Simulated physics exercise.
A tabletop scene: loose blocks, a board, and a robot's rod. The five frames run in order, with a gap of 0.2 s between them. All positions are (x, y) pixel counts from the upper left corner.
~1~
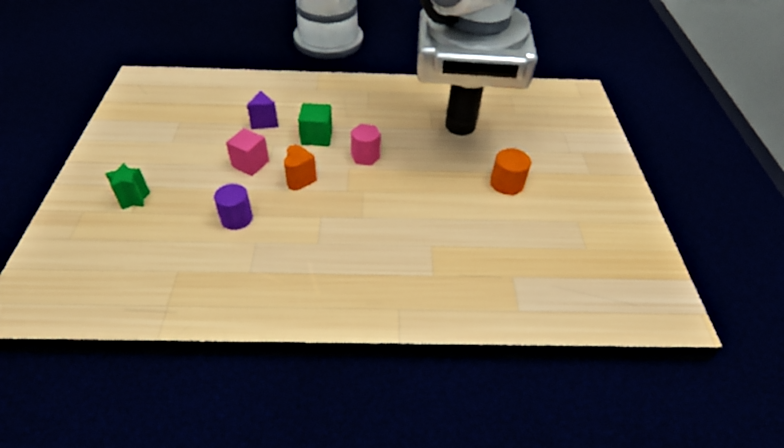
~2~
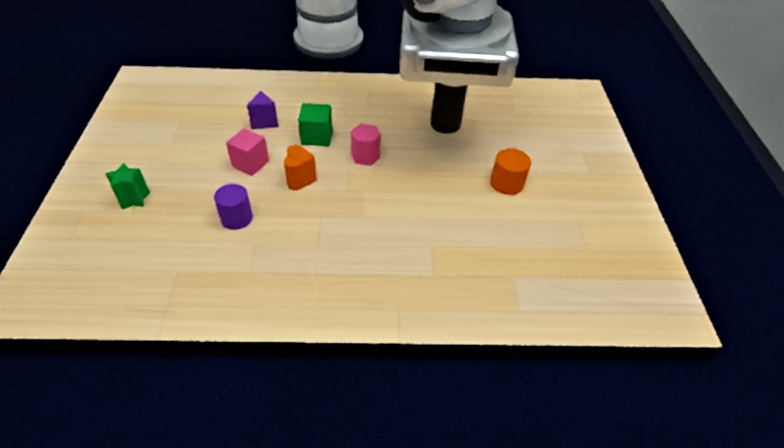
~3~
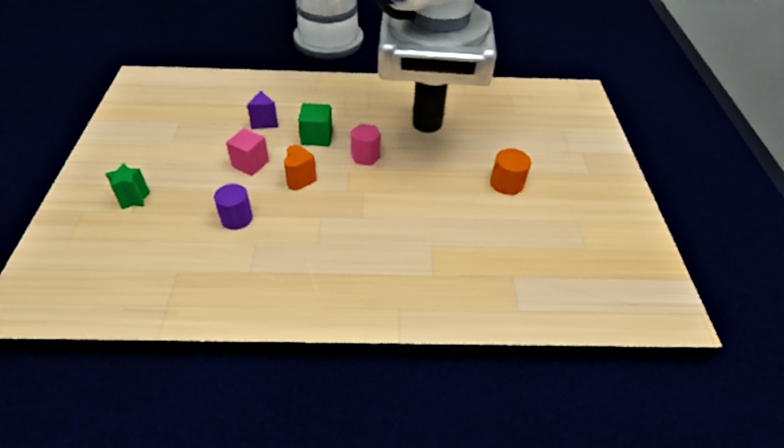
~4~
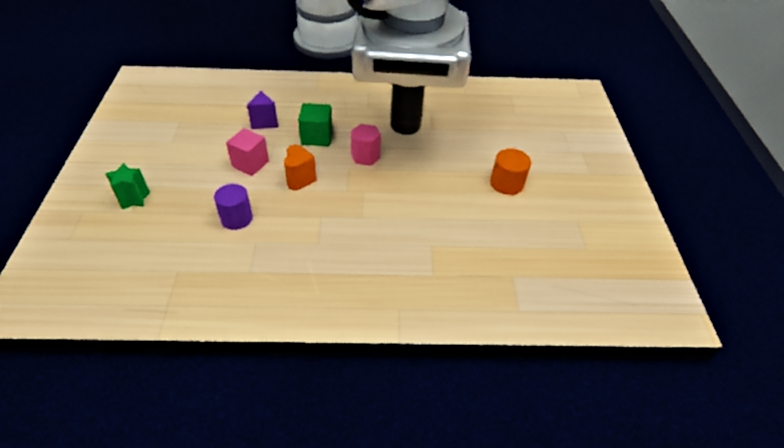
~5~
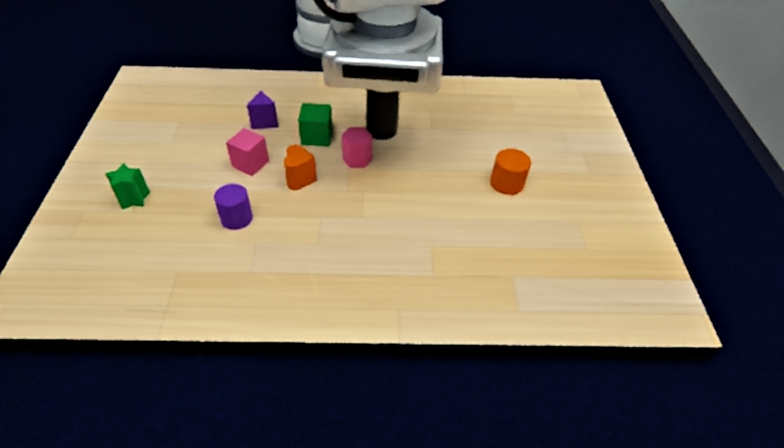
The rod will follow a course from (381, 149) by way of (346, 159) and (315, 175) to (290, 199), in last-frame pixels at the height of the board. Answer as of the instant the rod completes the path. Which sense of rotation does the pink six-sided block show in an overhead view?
Seen from above, its turn is clockwise.
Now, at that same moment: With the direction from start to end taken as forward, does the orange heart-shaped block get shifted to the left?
I expect not.
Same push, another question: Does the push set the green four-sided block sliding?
No, I don't think so.
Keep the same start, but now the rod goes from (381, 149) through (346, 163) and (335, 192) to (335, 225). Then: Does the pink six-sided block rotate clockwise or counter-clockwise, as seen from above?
From the top, the block rotates clockwise.
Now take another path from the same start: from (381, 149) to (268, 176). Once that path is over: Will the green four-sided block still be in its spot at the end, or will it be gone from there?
The green four-sided block is left alone.
What follows on the original path. One third of the way, rod (345, 141); pink six-sided block (320, 147), turned 15° anticlockwise.
Two thirds of the way, rod (313, 157); orange heart-shaped block (258, 170); pink six-sided block (285, 163).
At the end, rod (288, 180); purple cylinder (225, 197); orange heart-shaped block (226, 176), turned 45° clockwise; green four-sided block in place; pink six-sided block (253, 181), turned 35° clockwise.
